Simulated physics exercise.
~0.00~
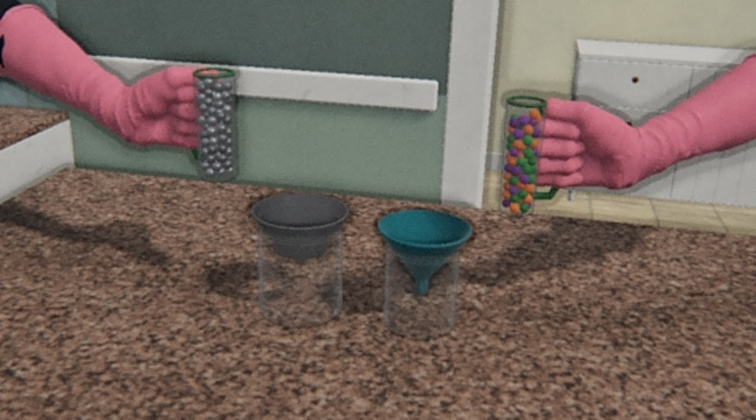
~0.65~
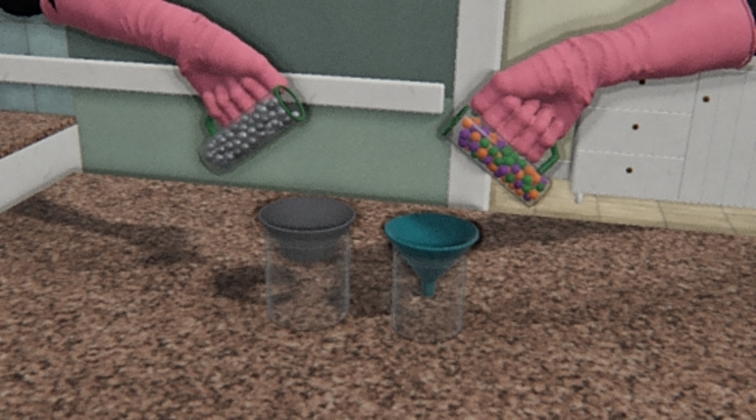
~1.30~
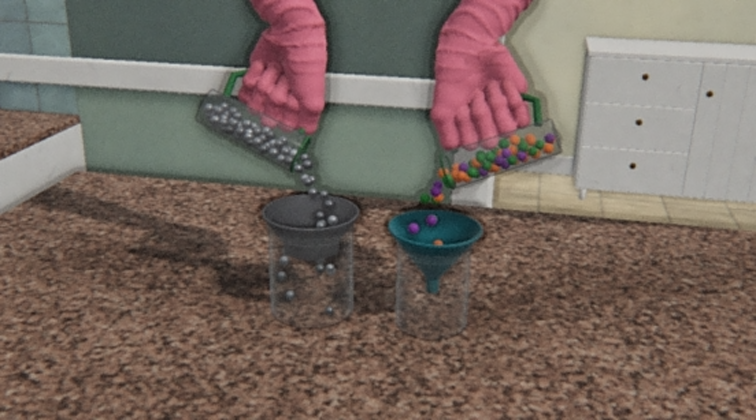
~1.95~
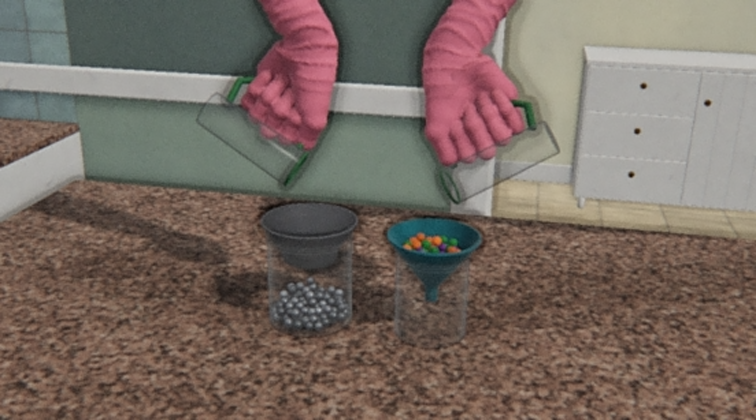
Two pink-gloved hands tipped cups of silver and multicolored beads over two funnels set in clear jars. The silver beads ran through the gray funnel into the left jar, while the colorful ones stayed stuck in the teal funnel, leaving the right jar empty.
